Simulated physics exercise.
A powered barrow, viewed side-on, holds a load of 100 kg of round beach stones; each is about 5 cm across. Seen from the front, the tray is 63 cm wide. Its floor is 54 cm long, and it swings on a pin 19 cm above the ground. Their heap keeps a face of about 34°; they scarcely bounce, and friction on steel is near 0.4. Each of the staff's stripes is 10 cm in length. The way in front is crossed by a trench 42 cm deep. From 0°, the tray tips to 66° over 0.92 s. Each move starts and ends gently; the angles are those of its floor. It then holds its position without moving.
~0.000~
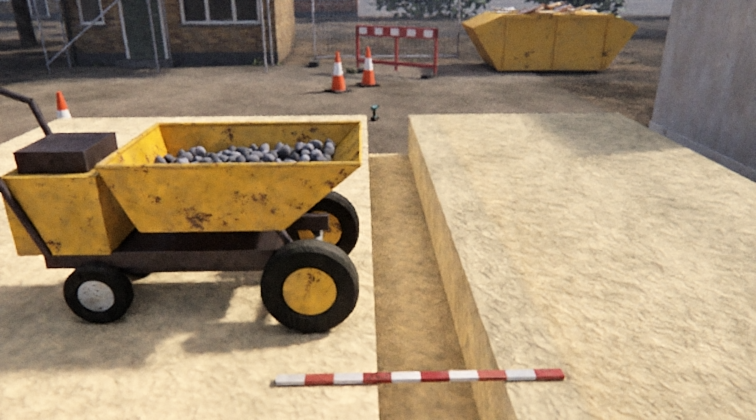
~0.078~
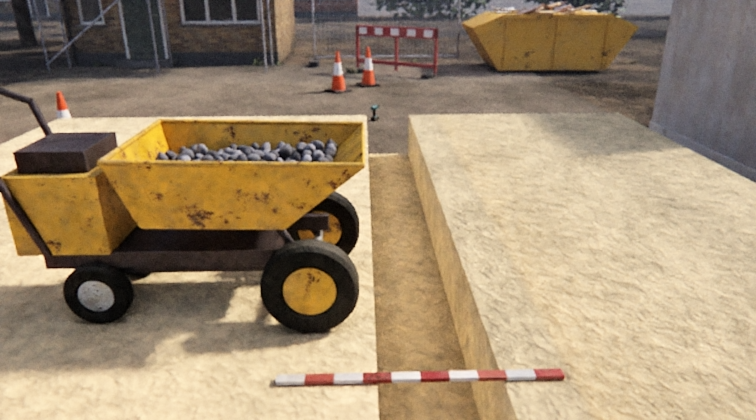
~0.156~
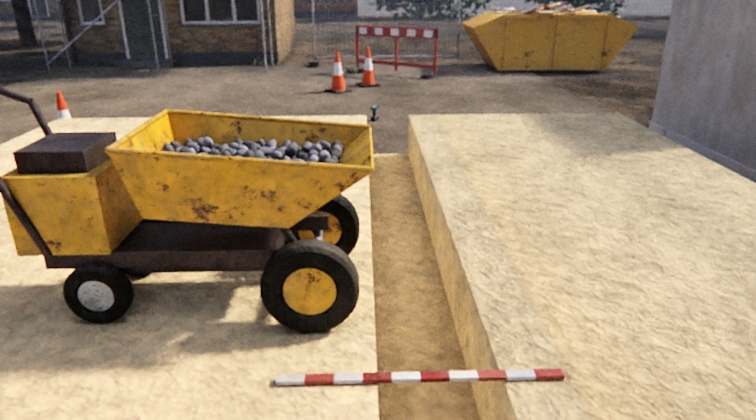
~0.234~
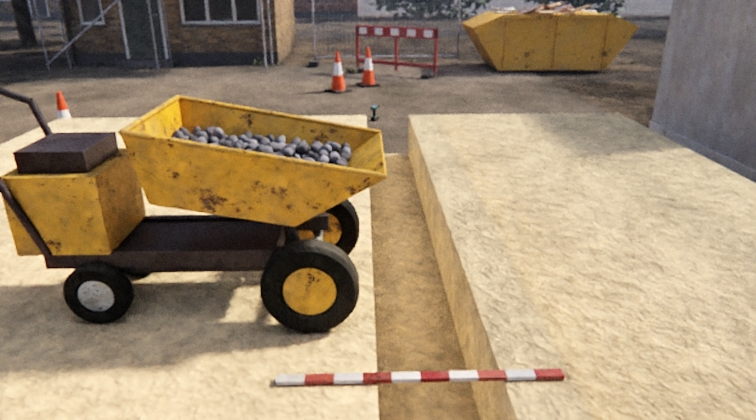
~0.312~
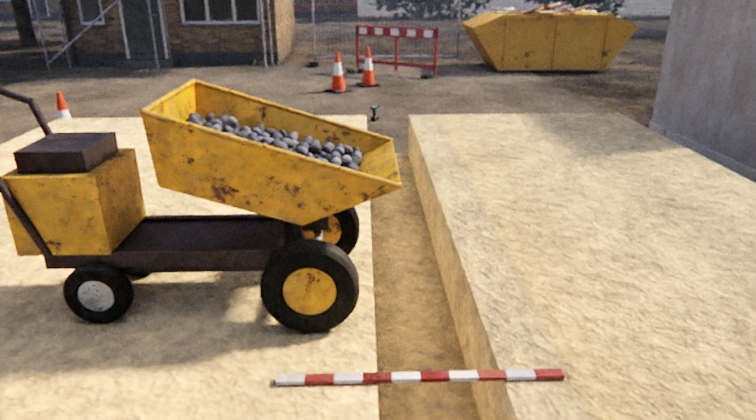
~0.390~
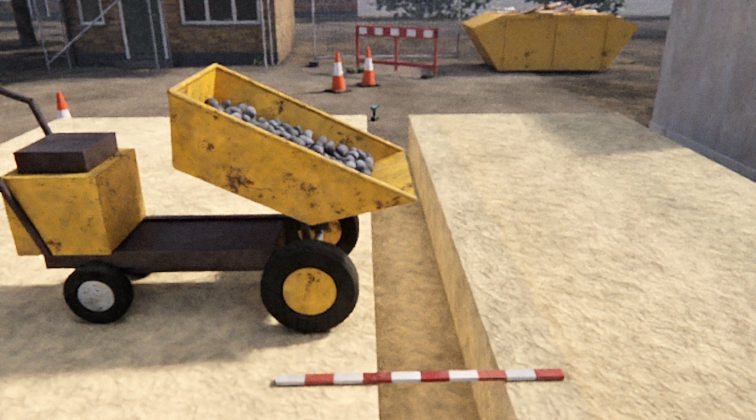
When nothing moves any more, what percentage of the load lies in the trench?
23 %.
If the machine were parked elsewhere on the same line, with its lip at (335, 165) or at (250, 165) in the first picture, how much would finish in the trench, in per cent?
Estimates: 45 % then 100 %.
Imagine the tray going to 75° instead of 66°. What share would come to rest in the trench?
In that case some 30 per cent.
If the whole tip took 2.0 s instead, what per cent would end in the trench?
That works out at about 35 in a hundred.
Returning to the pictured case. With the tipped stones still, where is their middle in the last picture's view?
I'd point somewhere around (519, 284).
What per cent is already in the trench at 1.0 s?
Some 10 per cent of the load by that point.
After 0.7 s the floor is at 56°; 100 % in the tray; the foremost stones are at (422, 223).
After 1.0 s the floor is at 66°; 63 % in the tray, 10 % in the trench, 27 % past the trench; the foremost stones are at (517, 281).
After 1.4 s the floor is at 66°; 12 % in the tray, 15 % in the trench, 73 % past the trench; the foremost stones are at (662, 285).
After 3.3 s the floor is at 66°; 0 % in the tray, 23 % in the trench, 77 % past the trench; the foremost stones are past the picture's edge.
